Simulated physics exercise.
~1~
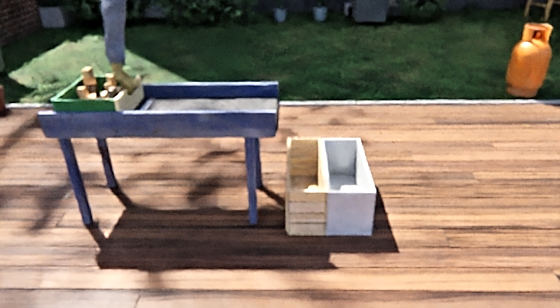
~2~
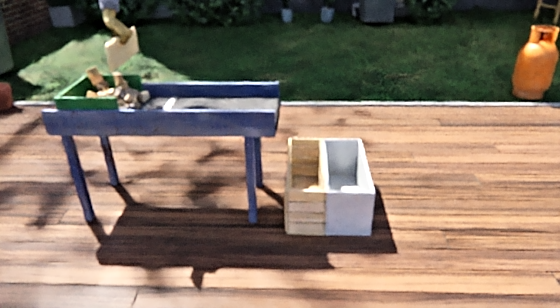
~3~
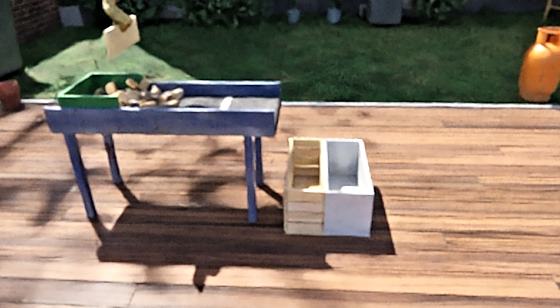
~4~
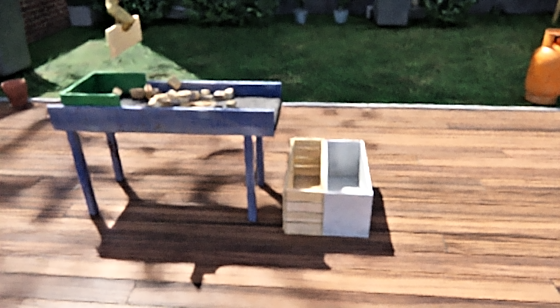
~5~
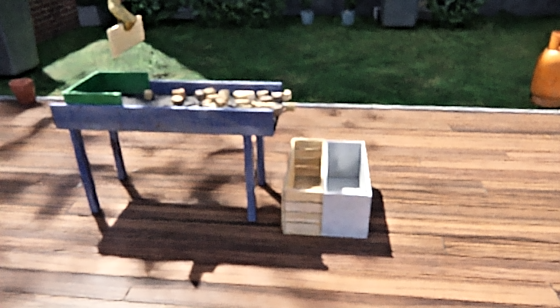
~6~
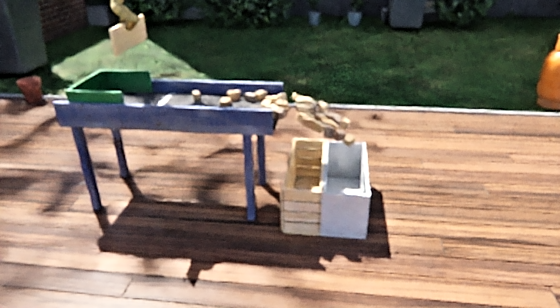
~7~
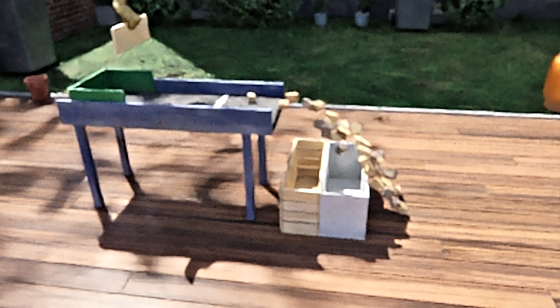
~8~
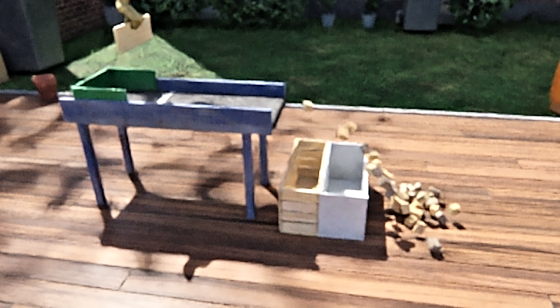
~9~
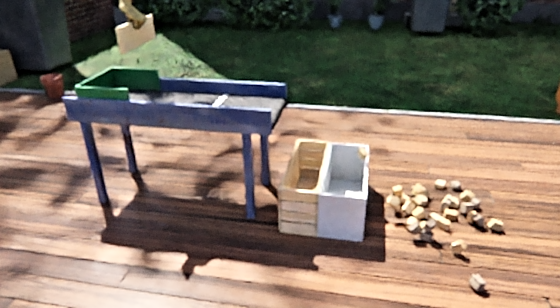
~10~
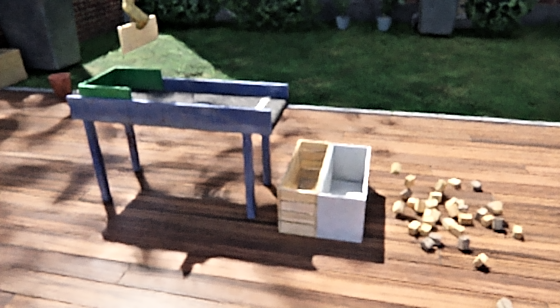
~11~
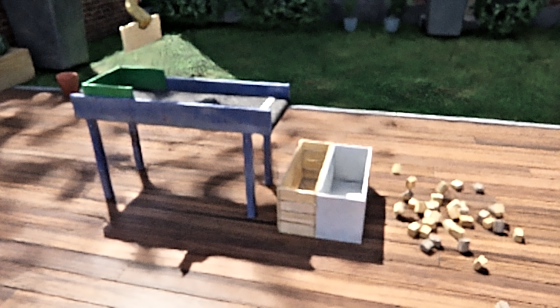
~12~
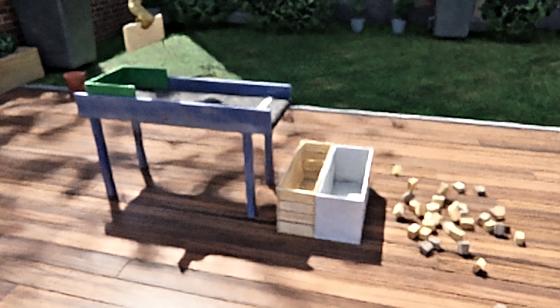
On a sunny deck, wooden blocks ride a belt, fly past two bins and scatter.
